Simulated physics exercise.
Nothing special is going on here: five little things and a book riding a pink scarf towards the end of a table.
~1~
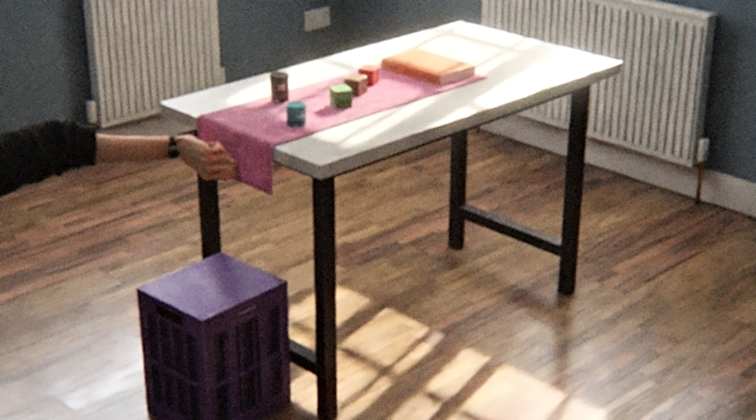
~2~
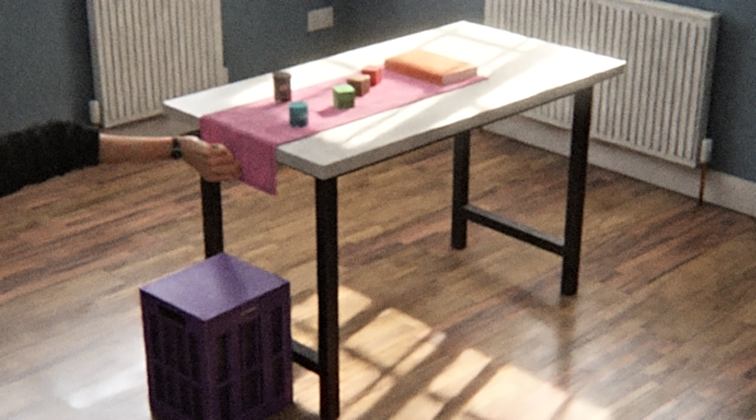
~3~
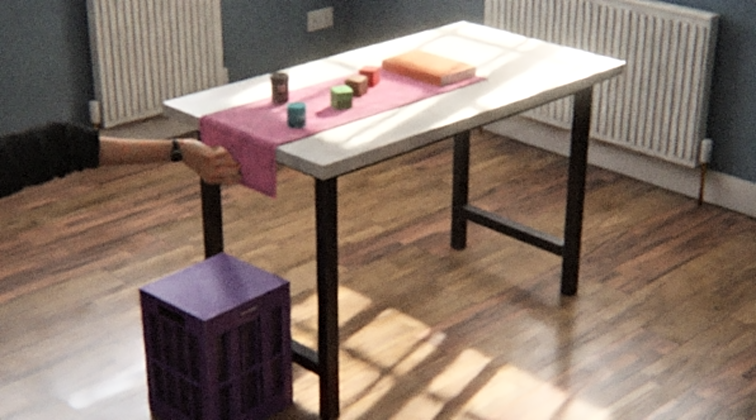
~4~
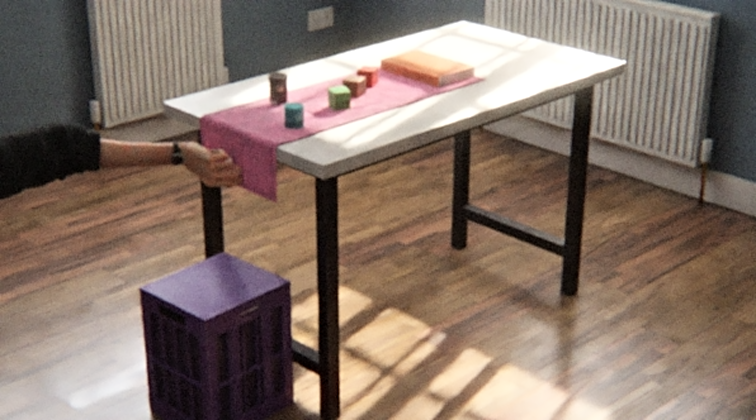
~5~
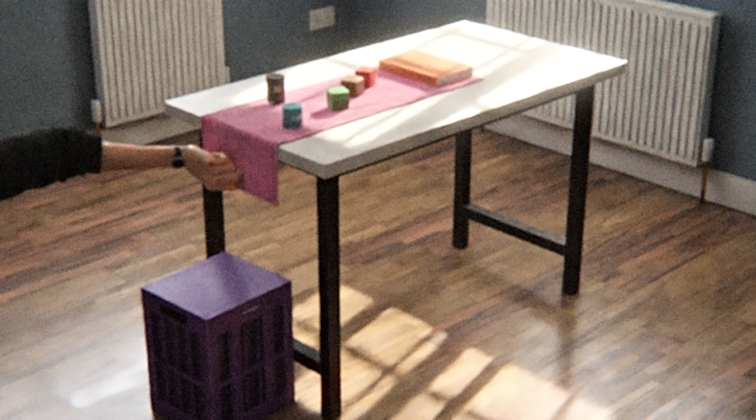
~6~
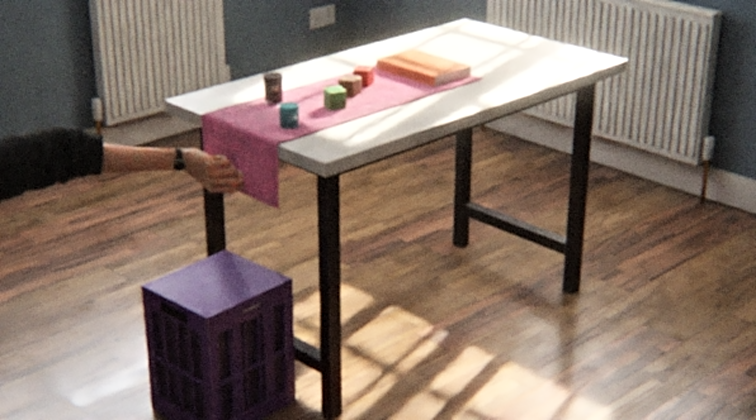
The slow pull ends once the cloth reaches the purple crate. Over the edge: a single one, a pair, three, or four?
It sends two things down.
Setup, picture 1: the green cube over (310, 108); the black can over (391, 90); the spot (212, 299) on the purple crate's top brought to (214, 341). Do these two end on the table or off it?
Note: Green cube lost; black can kept on top.
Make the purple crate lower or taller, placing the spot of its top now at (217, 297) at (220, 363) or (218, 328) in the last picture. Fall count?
The count comes out 4 and 3.
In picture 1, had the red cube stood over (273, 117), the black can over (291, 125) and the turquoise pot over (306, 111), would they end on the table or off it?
In the end the red cube is no longer on top, the black can is no longer on top, and the turquoise pot is no longer on top.
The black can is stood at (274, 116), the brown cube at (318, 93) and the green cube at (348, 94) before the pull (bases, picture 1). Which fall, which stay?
The black can ends up off the top, the brown cube ends up on top still, the green cube ends up on top still.
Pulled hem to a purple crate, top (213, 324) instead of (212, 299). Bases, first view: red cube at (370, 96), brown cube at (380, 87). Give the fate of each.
As for the red cube, it stays in place; as for the brown cube, it stays in place.
Early on, hem near (241, 250); turquoise pot gone.
Midway, hem on the crate; turquoise pot and black can gone.
Finally, hem on the crate; turquoise pot and black can gone. It carries off two.
